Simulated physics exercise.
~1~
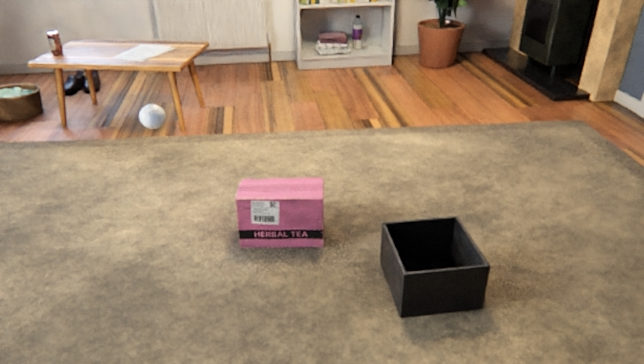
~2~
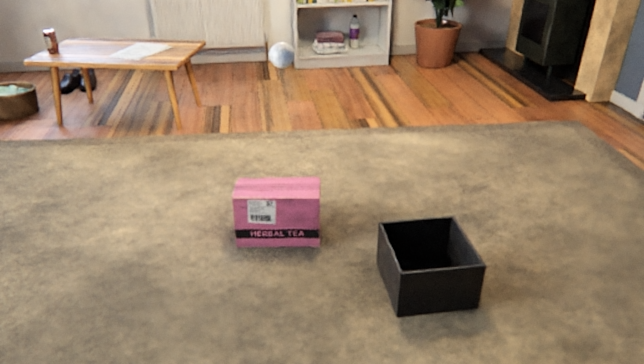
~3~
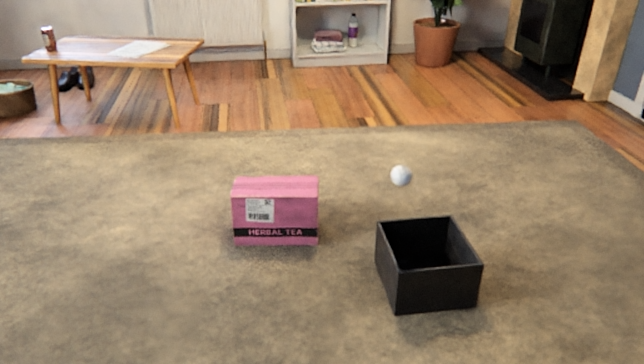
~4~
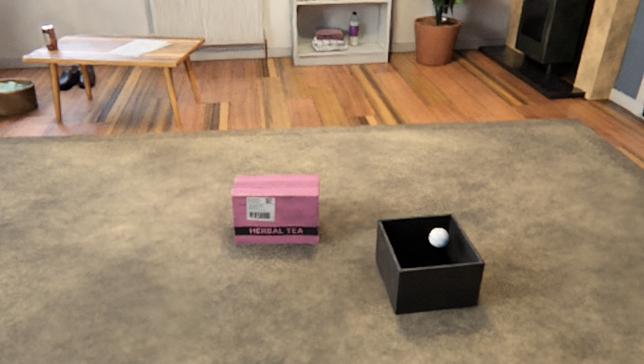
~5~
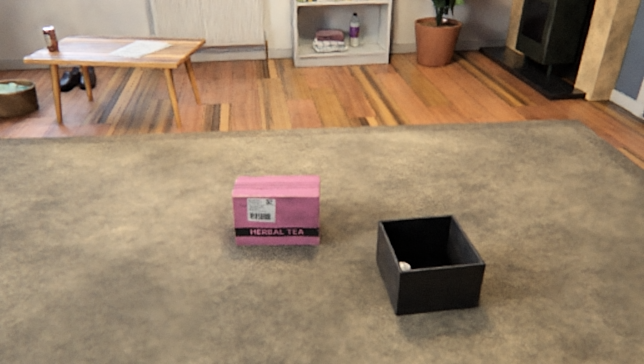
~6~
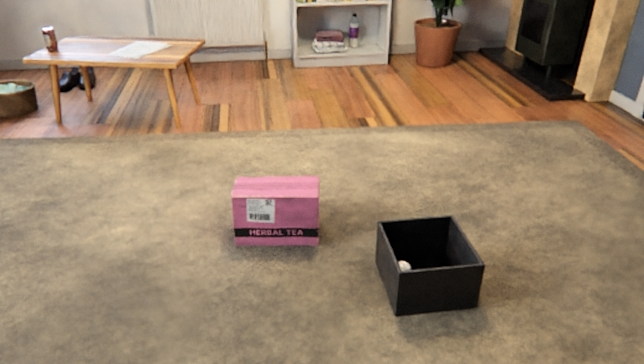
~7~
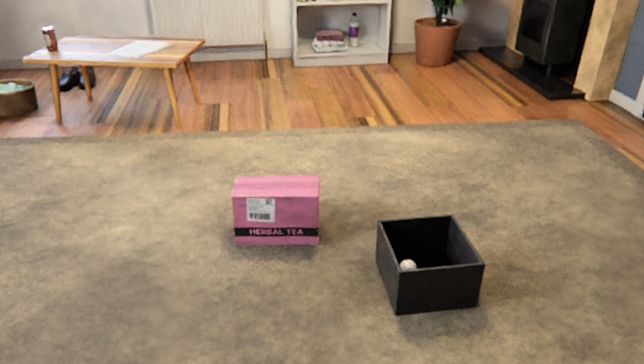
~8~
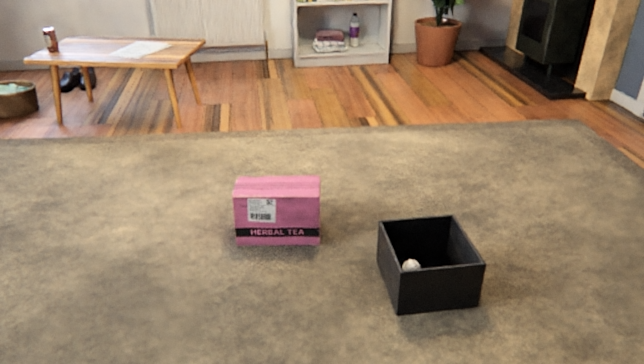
A wide brownish rug covers most of a living room floor, seen from slightly above by a gently swaying camera, with wooden boards, a low table, a white shelf and a potted plant behind. A pink herbal tea box sits near the middle, and an open black box stands to its right. A small white onion flies in from the left, rising as it travels right above the floorboards. It then drops toward the black box and falls inside. There it shifts left, then edges slightly right, and ends resting inside while the pink box stays in place.
